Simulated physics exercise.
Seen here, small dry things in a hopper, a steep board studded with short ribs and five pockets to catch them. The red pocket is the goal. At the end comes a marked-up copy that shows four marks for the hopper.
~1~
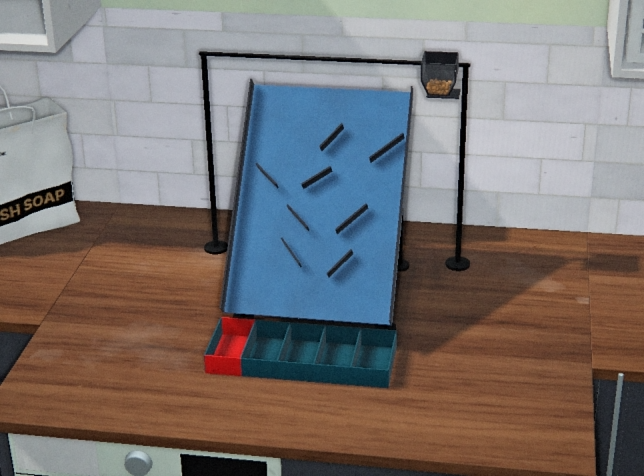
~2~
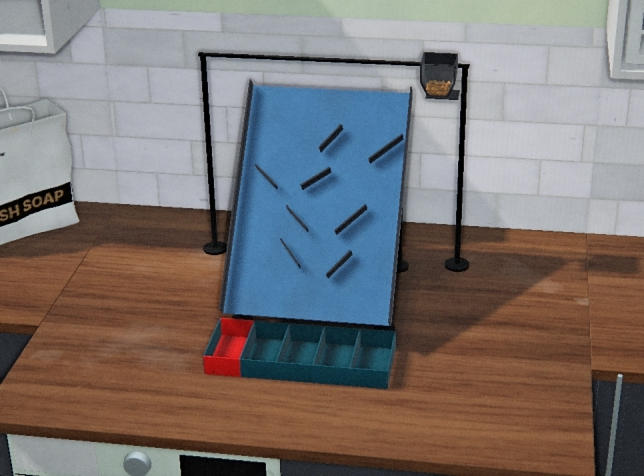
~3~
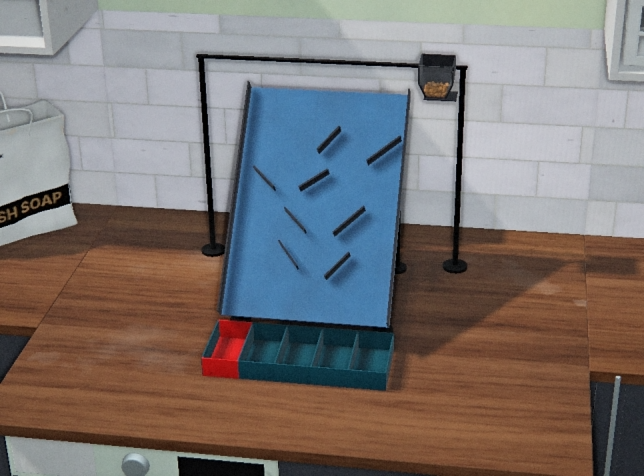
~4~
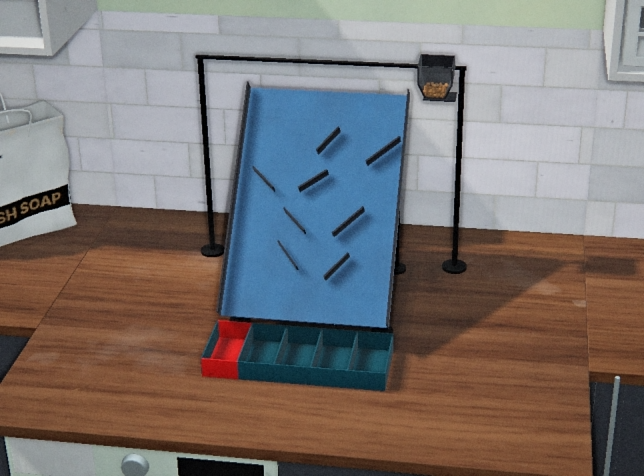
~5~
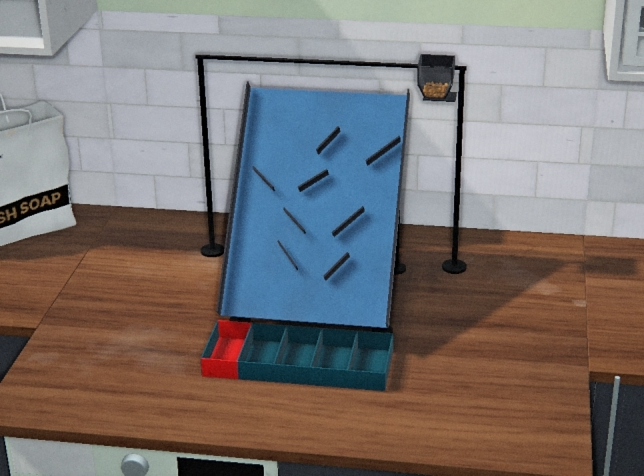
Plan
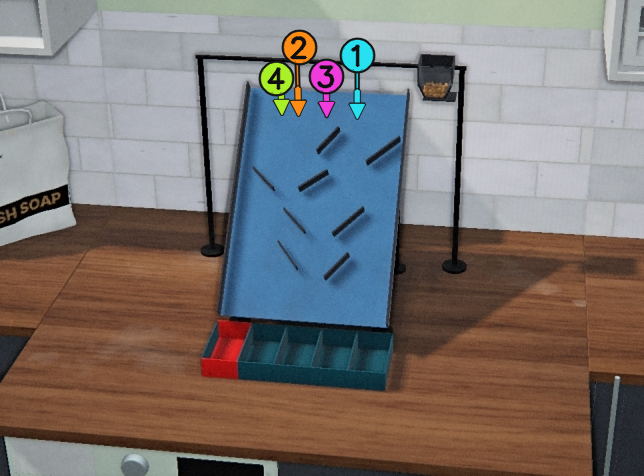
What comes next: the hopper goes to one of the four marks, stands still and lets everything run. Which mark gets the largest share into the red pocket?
The answer is mark 3.
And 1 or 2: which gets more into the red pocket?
The answer is 2.
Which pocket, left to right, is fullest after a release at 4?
It is the third one.
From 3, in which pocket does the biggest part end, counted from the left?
The first from the left.
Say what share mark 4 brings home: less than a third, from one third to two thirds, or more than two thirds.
Less than a third.
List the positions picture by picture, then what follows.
The first frame shows hopper (439, 89), roasted chickpeas, door shut.
The second frame shows ribs (319, 147) to (341, 124), (369, 159) to (402, 134), (255, 164) to (275, 185).
The third frame shows ribs (299, 187) to (328, 169), (284, 207) to (305, 229), (333, 232) to (364, 206).
The fourth frame shows ribs (278, 241) to (296, 266), (324, 277) to (348, 252).
The fifth frame shows red pocket (220, 367), number 1 of 5 from the left.
On the marked copy, mark 1 meets the board at (357, 113); mark 2 meets the board at (298, 110); mark 3 meets the board at (326, 111); mark 4 meets the board at (281, 109).
With 1, not one piece in the red pocket, every piece in other pockets.
With 2, roughly a quarter in the red pocket, the larger part in other pockets.
With 3, roughly two thirds in the red pocket, roughly a third in other pockets.
With 4, roughly a quarter in the red pocket, the larger part in other pockets.
